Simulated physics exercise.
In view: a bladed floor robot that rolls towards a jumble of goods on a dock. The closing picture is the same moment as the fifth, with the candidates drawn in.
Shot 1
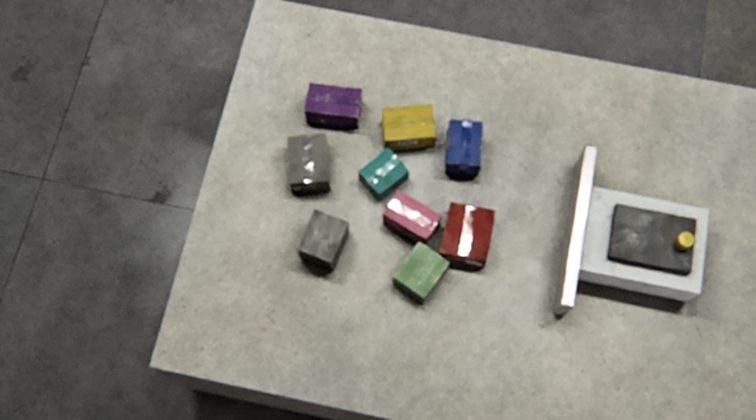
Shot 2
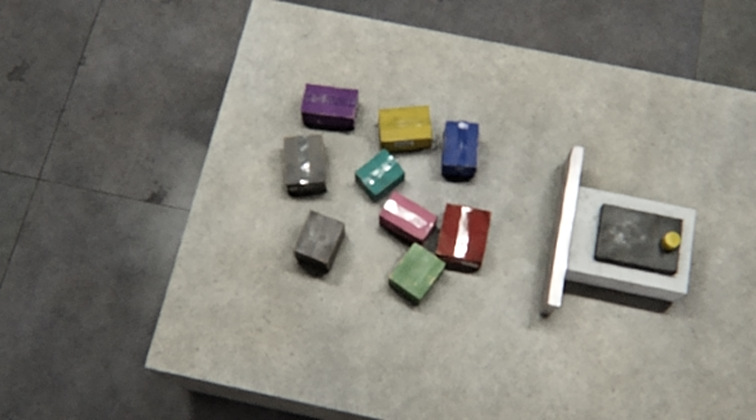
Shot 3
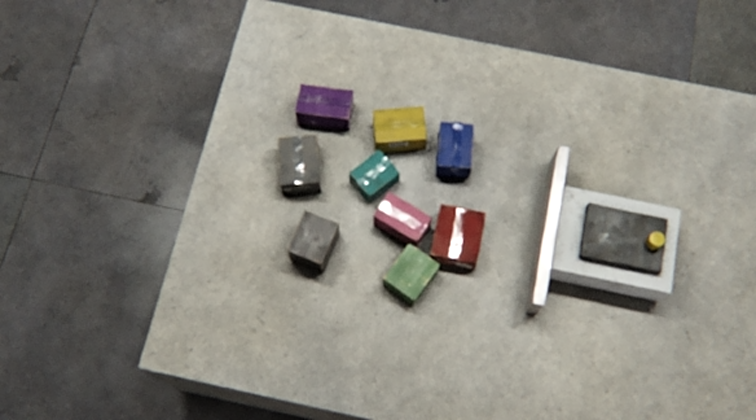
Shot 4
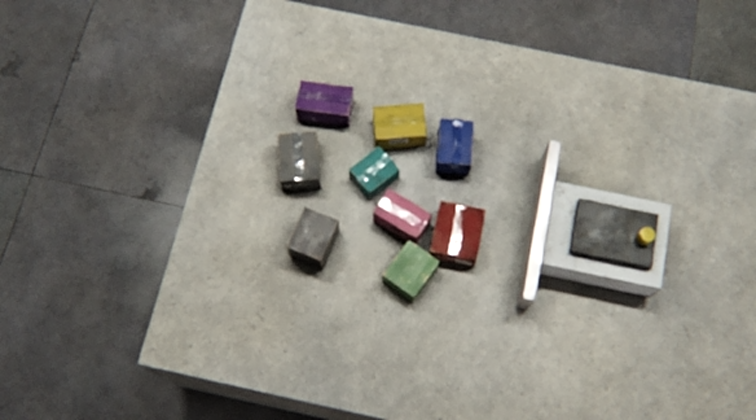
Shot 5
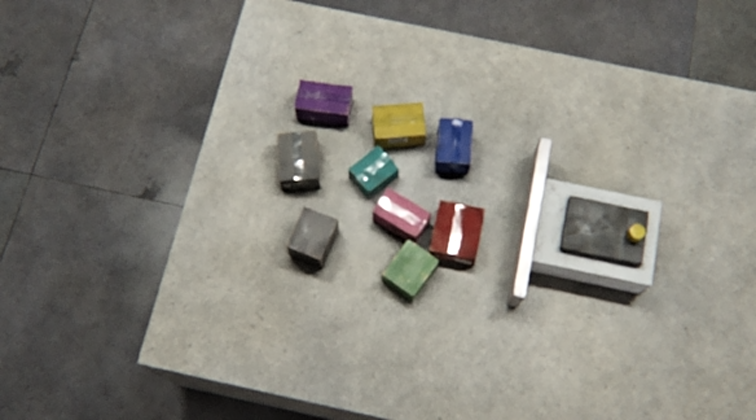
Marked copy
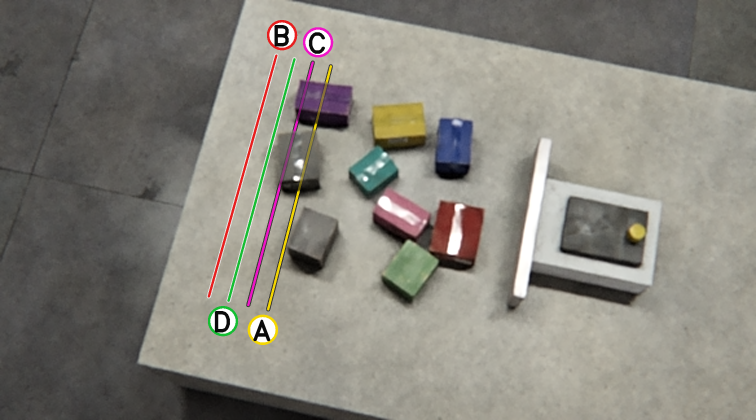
A pale concrete slab with a speckled top fills most of the view, seen from high above at a slight tilt, with dark grey floor tiles around it. Purple, yellow, blue, turquoise, pink, red, green and grey boxes lie loosely scattered left of a white machine with a dark top, yellow knob and broad upright front blade. The machine creeps left towards the unmoving boxes, while the camera shifts slightly.
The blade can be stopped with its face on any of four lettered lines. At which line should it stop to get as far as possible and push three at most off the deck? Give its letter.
D.
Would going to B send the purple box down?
Yes.
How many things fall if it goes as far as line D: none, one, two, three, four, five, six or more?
In all, three.
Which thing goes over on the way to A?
The purple box.
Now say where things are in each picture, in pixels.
In the first frame, turquoise parcel (384, 175); green crate (421, 272); blue box (464, 148).
In the second frame, robot (633, 237); grey box (305, 164).
In the third frame, robot (618, 237); red parcel (458, 237).
In the fourth frame, robot (608, 232); yellow parcel (400, 127).
In the fifth frame, robot (598, 229); turquoise parcel (374, 173); green crate (410, 270); blue box (454, 146).
On the marked copy, A at (301, 182); B at (244, 171); C at (282, 179); D at (263, 175).
Following D. Soon after the start, robot (499, 208); yellow parcel (384, 121); blue box (423, 140).
Later, robot (402, 188); purple box (246, 84); grey box (253, 152).
In the end, robot (326, 172); purple box over the edge; grey box over the edge; three fallen.
As for the rest, A is within the limit but short; B drops five; C is within the limit but short.
